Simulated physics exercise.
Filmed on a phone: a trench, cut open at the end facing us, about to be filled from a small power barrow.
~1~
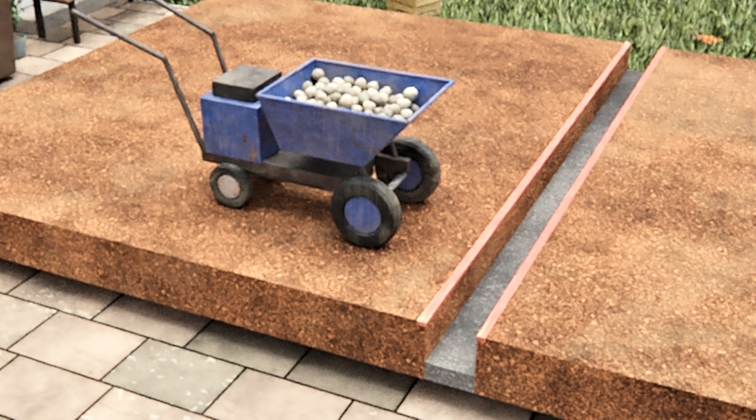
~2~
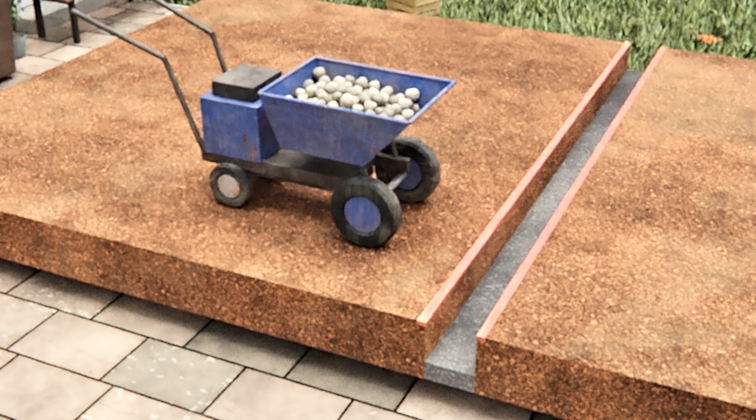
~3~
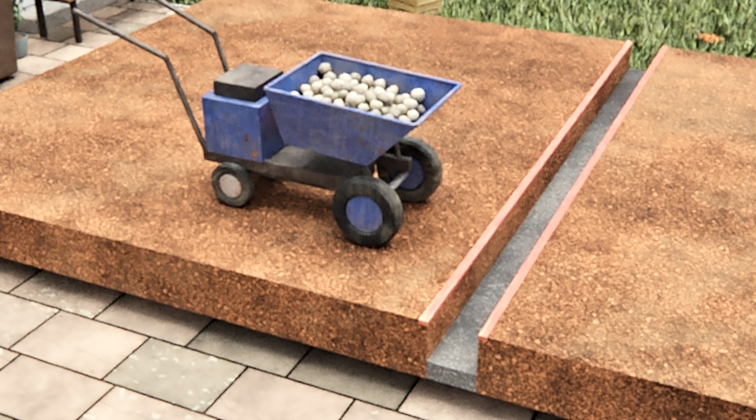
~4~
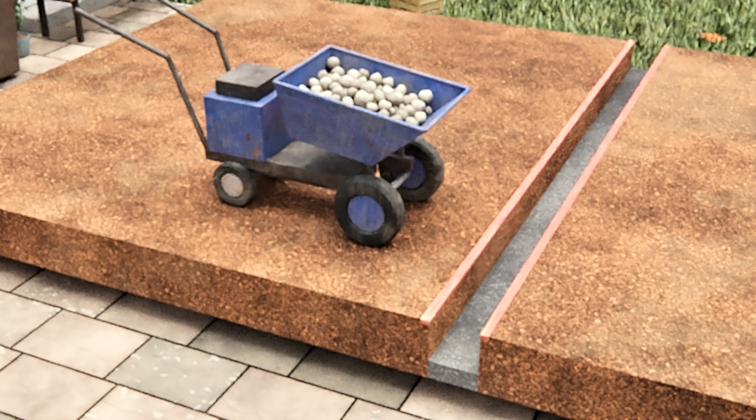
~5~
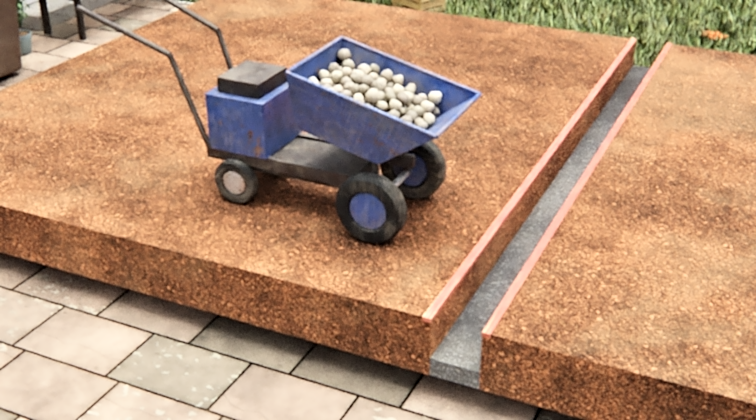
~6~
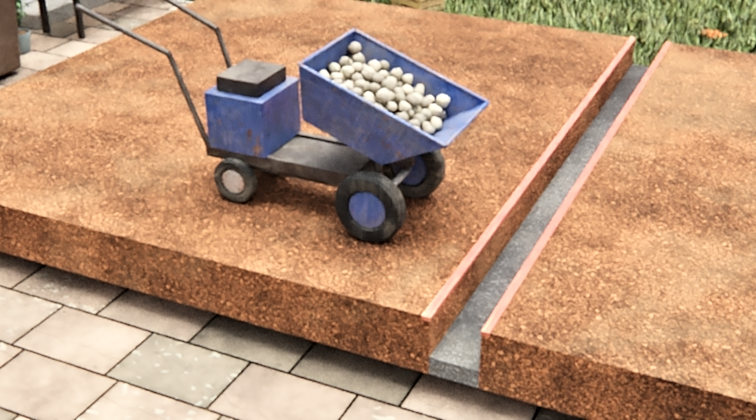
On a brown, rough-topped slab beside a narrow trench, a small blue power barrow stood still with a skip full of pale pebbles, then the skip slowly tilted forward toward the right.
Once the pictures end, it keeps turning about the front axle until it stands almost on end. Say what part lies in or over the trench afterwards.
It catches over half.
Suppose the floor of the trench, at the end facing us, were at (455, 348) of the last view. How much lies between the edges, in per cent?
About 60 per cent.
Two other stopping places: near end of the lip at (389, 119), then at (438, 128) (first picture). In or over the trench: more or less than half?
First the larger part, then less than half.
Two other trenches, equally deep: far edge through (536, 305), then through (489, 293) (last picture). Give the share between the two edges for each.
About 100 and 40 per cent.
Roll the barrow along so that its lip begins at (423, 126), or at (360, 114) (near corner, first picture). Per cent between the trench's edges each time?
Near 50 % and 60 %.
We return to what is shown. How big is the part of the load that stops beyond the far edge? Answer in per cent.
Close to 25 per cent.
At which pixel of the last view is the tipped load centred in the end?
Roughly at (516, 260).
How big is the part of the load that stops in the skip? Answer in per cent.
It comes to 0 per cent or so.
Soon, skip tipped steeply; all in the skip.
A while on, skip tipped right over; about two thirds in the skip; about a quarter in or heaped over the trench; a small part beyond it; a stray few falling.
Towards the end, skip tipped right over; a small part in the skip; about two thirds in or heaped over the trench; about a quarter beyond it.
Finally, skip tipped right over; a stray few in the skip; most in or heaped over the trench; about a quarter beyond it.
